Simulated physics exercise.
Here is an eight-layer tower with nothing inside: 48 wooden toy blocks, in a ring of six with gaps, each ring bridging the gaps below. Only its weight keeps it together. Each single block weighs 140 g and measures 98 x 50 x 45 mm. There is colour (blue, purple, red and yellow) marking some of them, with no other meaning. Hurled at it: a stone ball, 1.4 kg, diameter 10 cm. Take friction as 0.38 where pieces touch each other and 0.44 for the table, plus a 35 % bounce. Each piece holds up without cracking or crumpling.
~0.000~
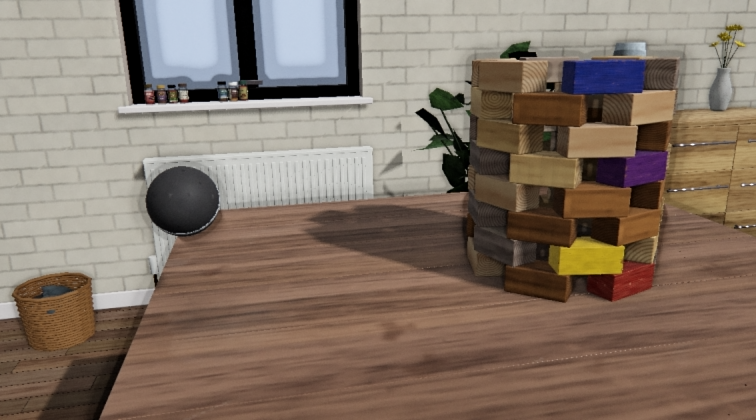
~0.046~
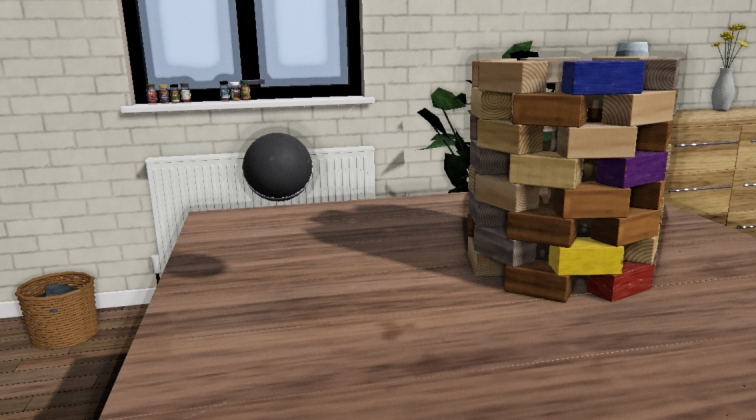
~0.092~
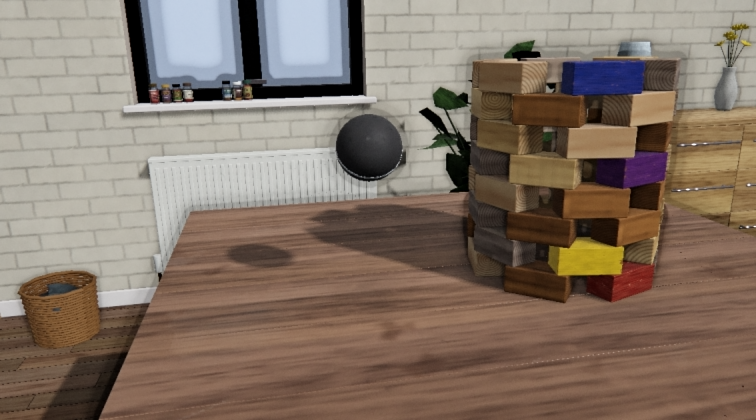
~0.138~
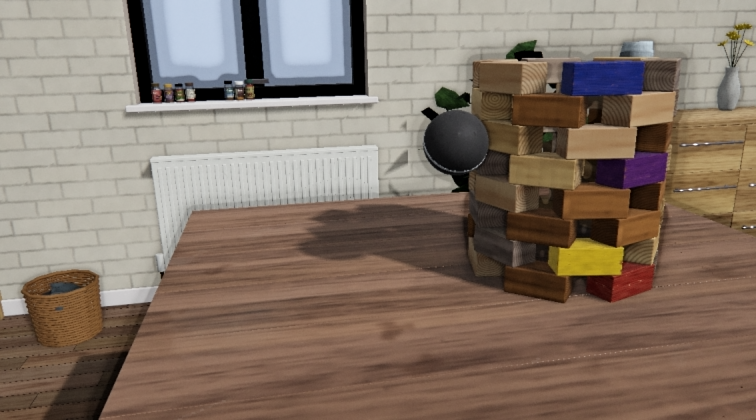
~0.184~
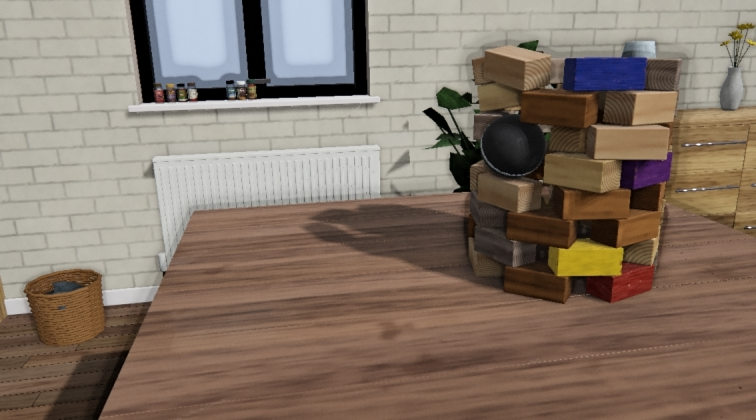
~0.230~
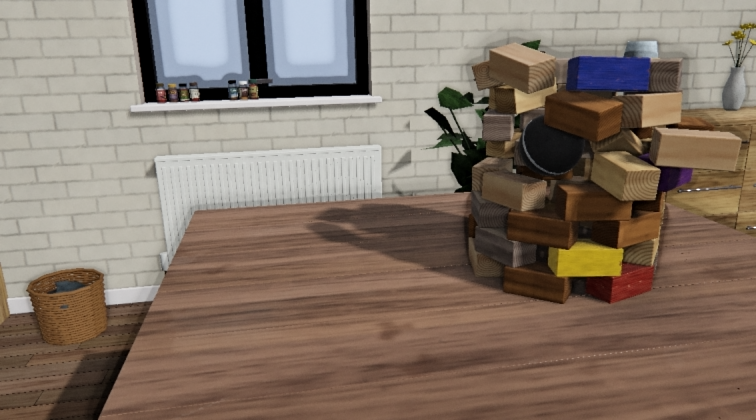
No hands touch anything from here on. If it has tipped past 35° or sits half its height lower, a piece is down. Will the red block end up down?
No.
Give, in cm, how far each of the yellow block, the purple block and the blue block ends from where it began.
Start to finish, close to yellow 0, purple 44, blue 132 centimetres.
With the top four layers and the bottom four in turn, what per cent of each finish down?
Top: 100%, bottom: 20%.
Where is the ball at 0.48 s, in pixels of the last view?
(638, 181), roughly.
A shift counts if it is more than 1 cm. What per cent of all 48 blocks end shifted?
65 %.
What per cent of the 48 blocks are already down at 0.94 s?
By then 60 %.
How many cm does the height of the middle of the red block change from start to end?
Lower by close to 0 cm.
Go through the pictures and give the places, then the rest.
In the first frame (places mark the middle of the side facing us; the camera moves round a little), ball (184, 201) 39 cm from contact, 3.2 m/s; red block (634, 282); purple block (647, 170); yellow block (592, 262); nothing disturbed.
Ball (278, 167) 25 cm from contact, 3.1 m/s; red block (634, 282), in the second frame.
Ball (369, 148) 11 cm from contact, 3.0 m/s; red block (634, 283), in the third frame.
Ball (455, 143) after contact, 2.9 m/s; red block (634, 284), in the fourth frame.
Ball (513, 146) after contact, 1.6 m/s; red block (634, 284); blue block (610, 74) shifted 7 mm; steepest lean 12°, the block at (503, 71); 14 disturbed, none down, in the fifth frame.
Ball (551, 145) after contact, 1.5 m/s; red block (633, 285); purple block (682, 173) shifted 48 mm; blue block (614, 73) leaning 7°; steepest lean 49°, the block at (633, 138); 1 of the 48 blocks down, 19 disturbed in all, in the sixth frame.
After 0.48 s, ball still moving; 18 of the 48 blocks down; red block unmoved; purple block upside down.
After 0.94 s, ball still moving; 28 of the 48 blocks down; red block unmoved; purple block on its side.
By the end (2.1 s), ball rolling away; 30 of the 48 blocks down; red block unmoved; blue block on its side; purple block on its side. As the last picture would show them, middles, red block near (619, 279).
